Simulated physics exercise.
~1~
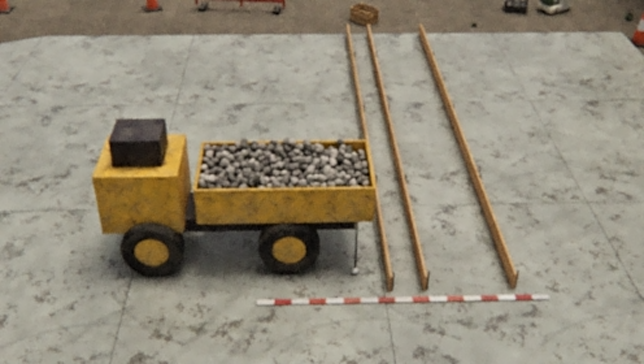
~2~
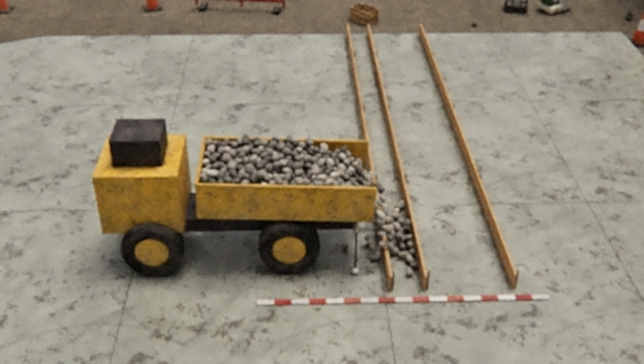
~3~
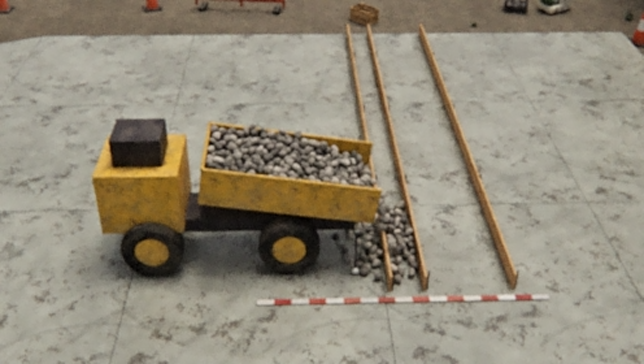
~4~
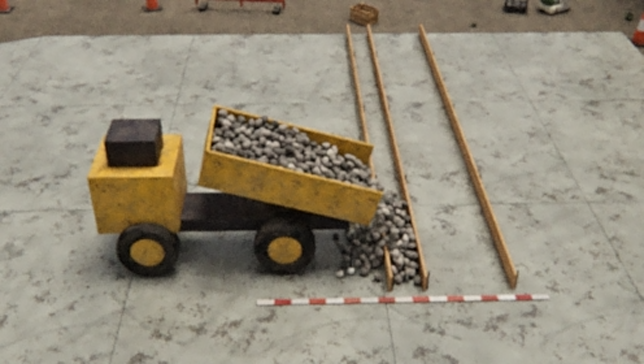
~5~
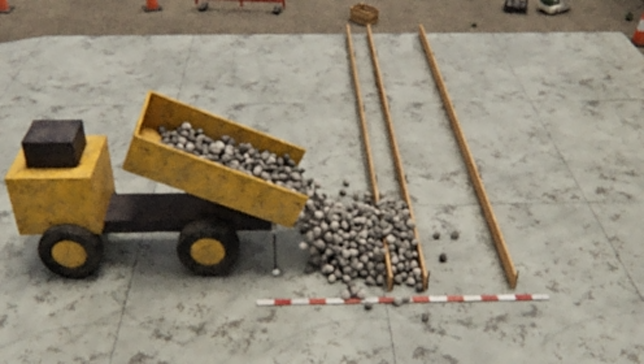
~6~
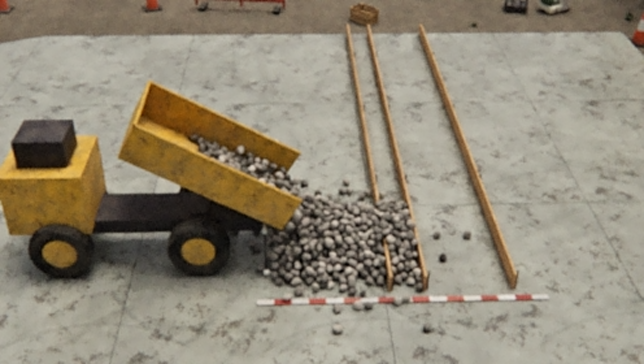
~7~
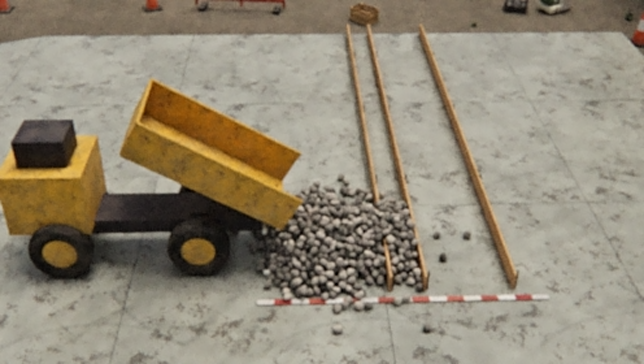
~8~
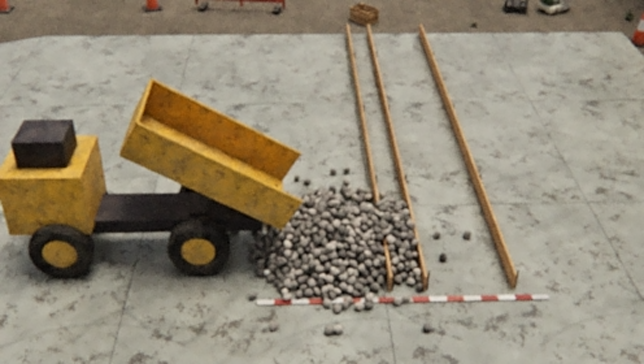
In this clip, a yellow tipper raises its body and spills rounded grey cobbles beside and over wooden planks, then draws away to the left as more pour out. The emptied body stays tilted beside a heap lying mostly short of the planks.
